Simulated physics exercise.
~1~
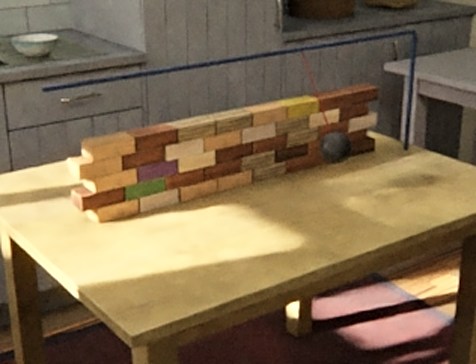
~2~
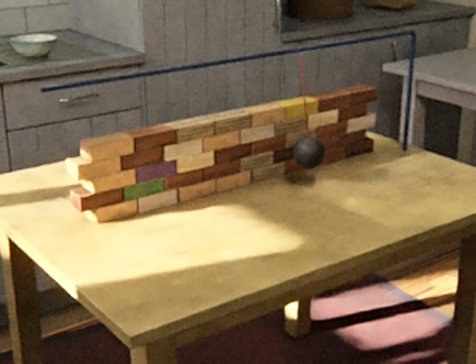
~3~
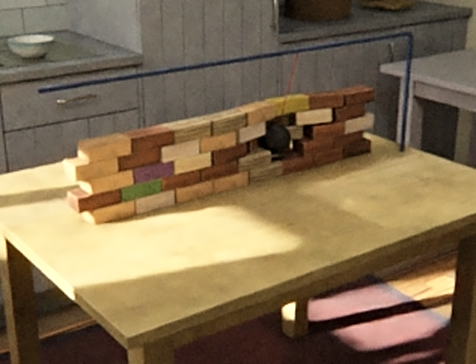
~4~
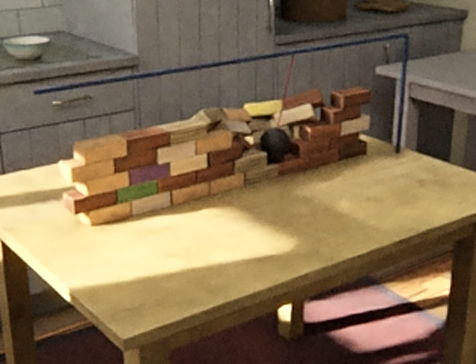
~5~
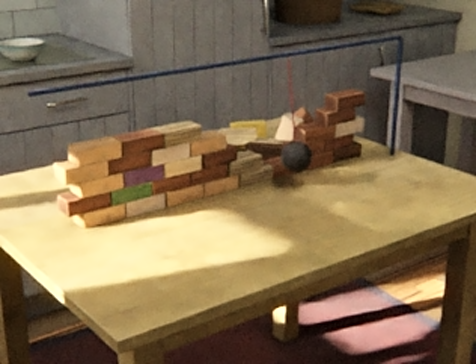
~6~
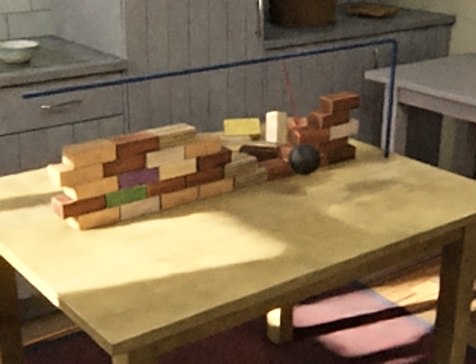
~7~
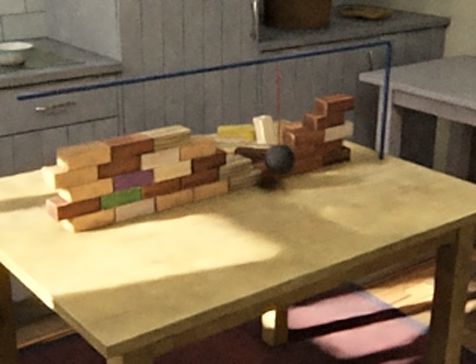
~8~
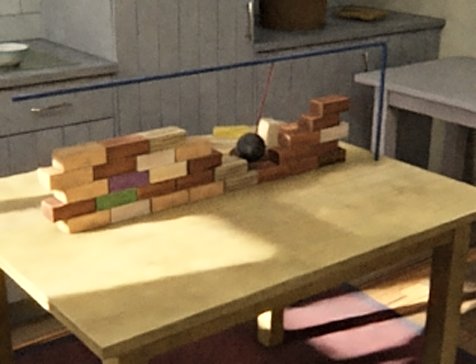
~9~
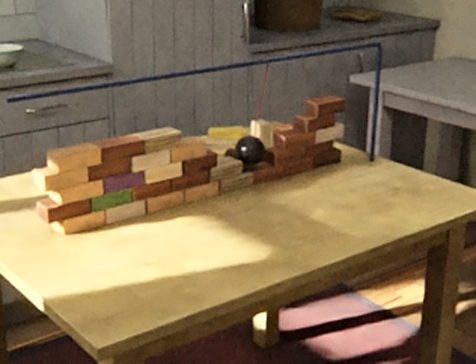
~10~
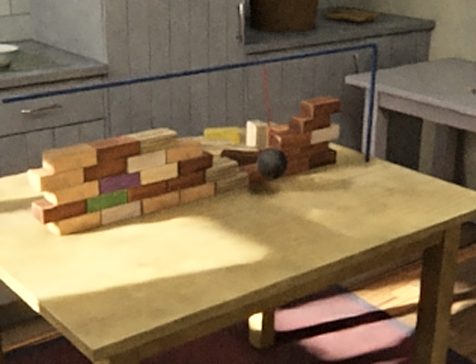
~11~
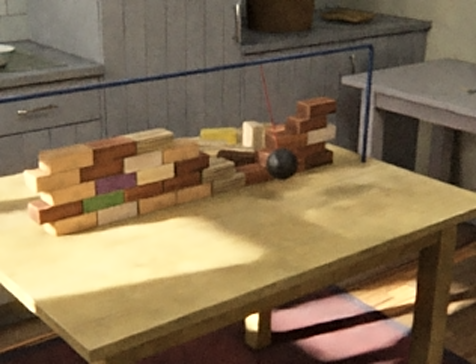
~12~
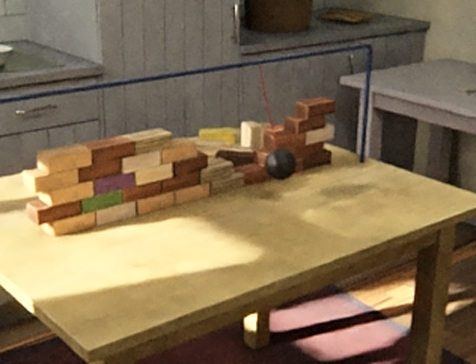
In a sunlit kitchen, a low wall of wooden toy blocks, mostly brown and tan, stands on a pale table beneath a thin blue bar. A dark ball on a thin line swings in from the front and strikes the wall right of centre. The blocks there bulge, tilt and tumble, the yellow one among them, opening a gap near the right end. The ball swings back and forth through the gap while the view drifts right. At the end it hangs before the gap, with the yellow block fallen and the purple and green blocks still in place in the standing left section.
